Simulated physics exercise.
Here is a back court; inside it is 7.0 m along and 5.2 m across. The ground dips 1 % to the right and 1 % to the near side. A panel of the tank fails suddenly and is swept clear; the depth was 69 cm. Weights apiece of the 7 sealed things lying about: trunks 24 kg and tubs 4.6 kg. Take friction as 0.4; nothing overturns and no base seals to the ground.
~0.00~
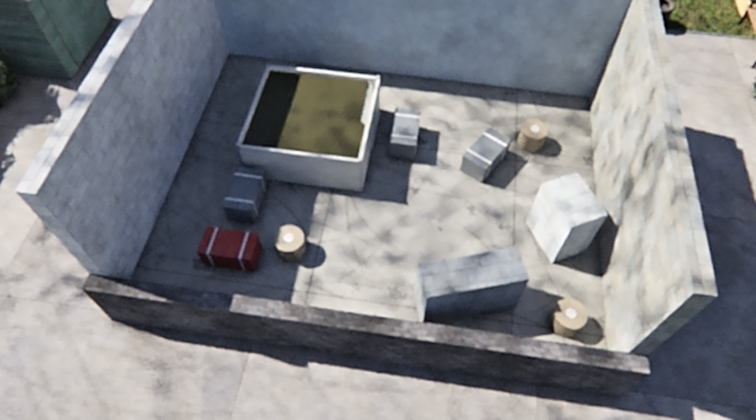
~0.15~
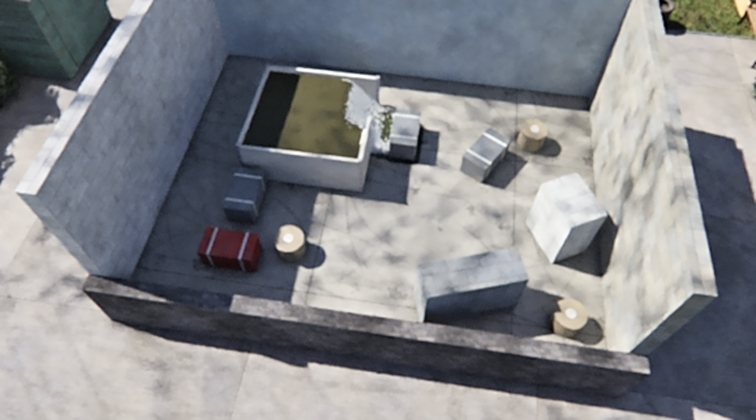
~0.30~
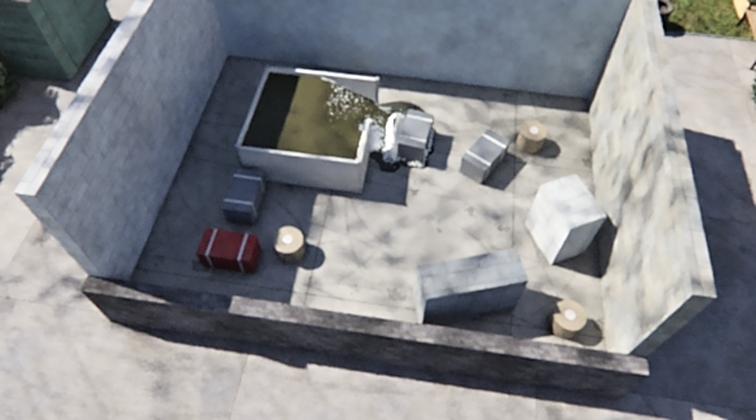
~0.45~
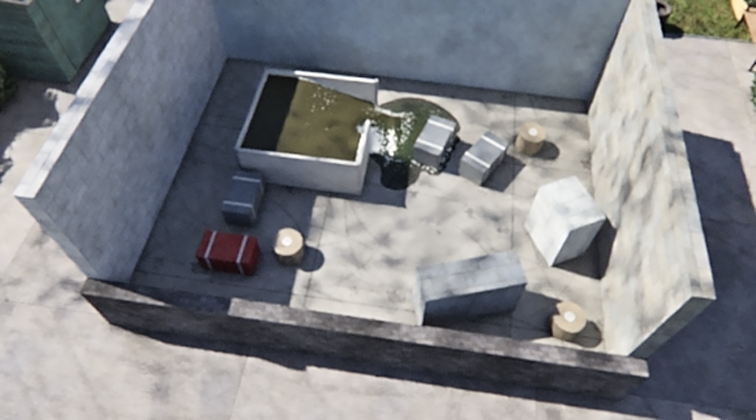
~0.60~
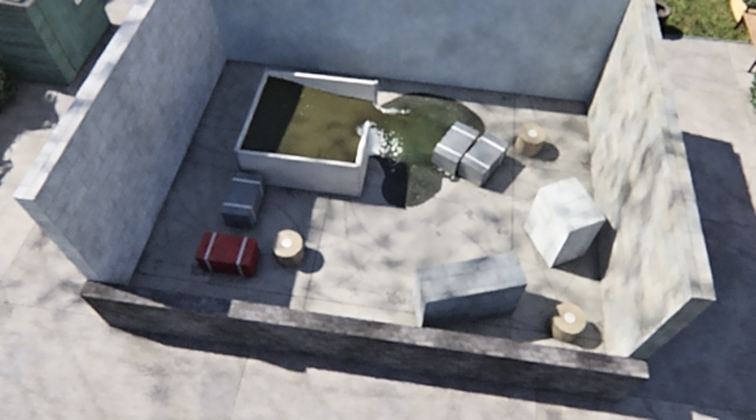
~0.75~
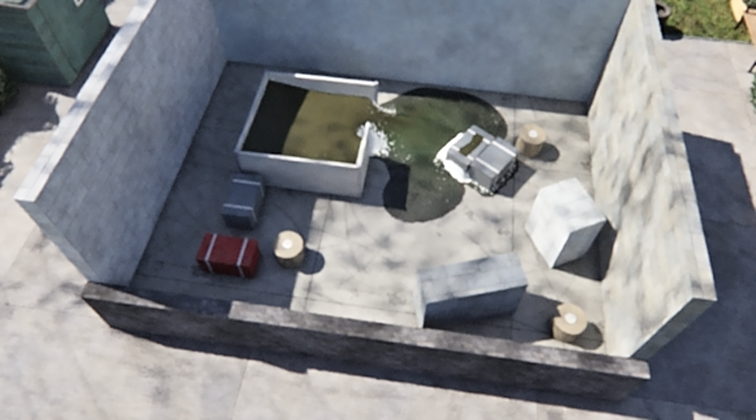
Murky water bursting through the right side of a walled yard's tank, spreading across the concrete and pushing one grey trunk against another.
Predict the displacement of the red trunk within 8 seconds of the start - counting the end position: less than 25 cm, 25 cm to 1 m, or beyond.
The red trunk holds its place.
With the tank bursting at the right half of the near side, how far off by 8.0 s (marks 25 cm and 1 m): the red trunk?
Then the red trunk gets carried off.
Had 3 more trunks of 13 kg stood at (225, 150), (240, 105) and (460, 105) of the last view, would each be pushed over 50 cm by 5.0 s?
In that order: Short of it, under, over.
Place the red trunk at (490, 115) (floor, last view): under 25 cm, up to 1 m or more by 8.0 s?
It ends far away.
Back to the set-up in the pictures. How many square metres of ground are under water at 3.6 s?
About 20 m2.
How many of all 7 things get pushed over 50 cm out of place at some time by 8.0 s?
I count 4.
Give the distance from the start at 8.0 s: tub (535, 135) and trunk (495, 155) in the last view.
In that order: 100 cm, 200 cm.
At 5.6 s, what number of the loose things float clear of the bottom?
4 of them.
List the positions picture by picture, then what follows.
The first frame shows the red trunk at (228, 243), on the bottom; water covers 3.4 m2; 0 of 7 have shifted.
The second frame shows the red trunk at (228, 243), on the bottom; 3.9 m2 under water; 0 of 7 have shifted.
The third frame shows the red trunk at (227, 244), on the bottom; 4.5 m2 under water; 1 of 7 have shifted.
The fourth frame shows the red trunk at (226, 246), on the bottom; water covers 5.6 m2; 1 of 7 have shifted.
The fifth frame shows the red trunk at (226, 248) rests on the ground; water covers 6.9 m2; 1 of 7 have shifted.
The sixth frame shows the red trunk at (227, 249) rests on the ground; water covers 8.4 m2; 2 of 7 have shifted.
After 1.6 s the red trunk is near (227, 249), 0.0 m from its start, aground; 0 afloat.
After 3.6 s the red trunk is near (227, 249), 0.0 m from its start, aground; 4 afloat.
After 5.6 s the red trunk is near (227, 249), 0.0 m from its start, aground; 4 afloat.
After 8.0 s the red trunk is near (227, 249), 0.0 m from its start, aground; 5 afloat.
